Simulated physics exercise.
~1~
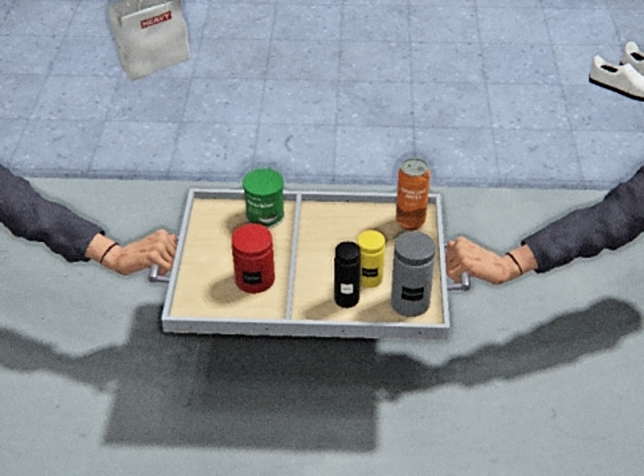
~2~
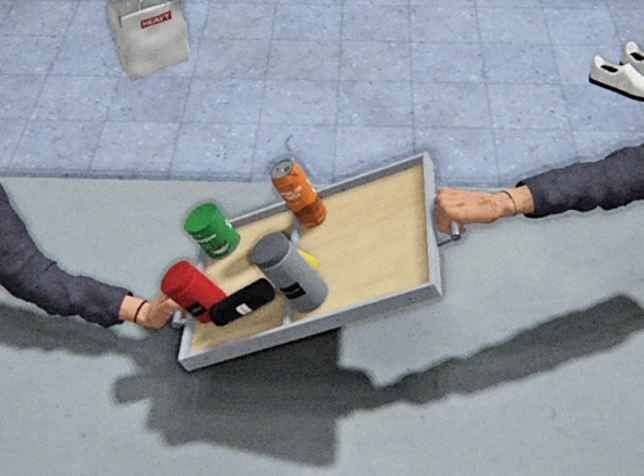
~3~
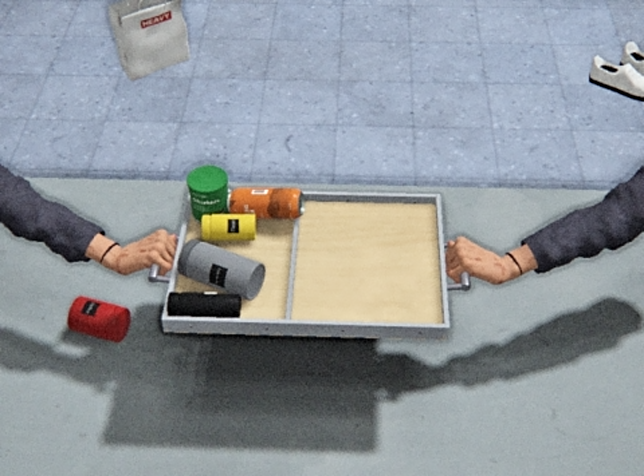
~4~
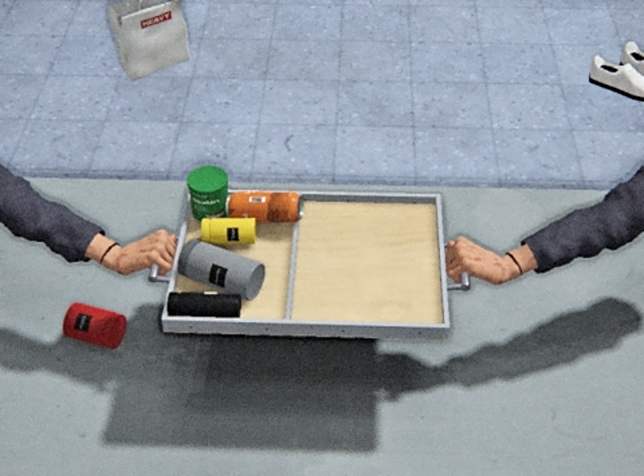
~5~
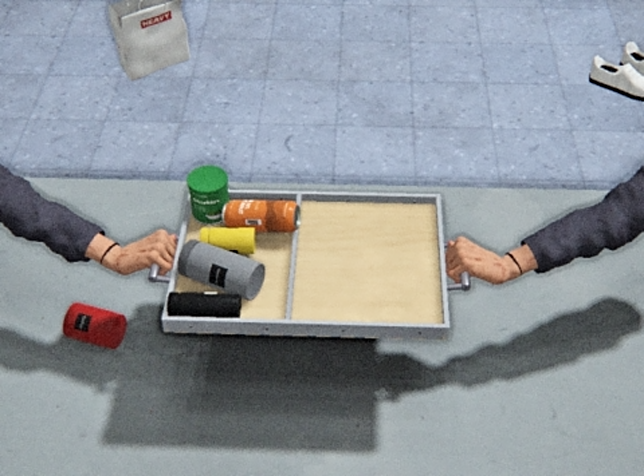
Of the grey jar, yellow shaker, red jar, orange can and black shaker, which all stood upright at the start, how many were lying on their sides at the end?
All five of them were lying on their sides at the end, with the red jar off the tray and the other four still on it.
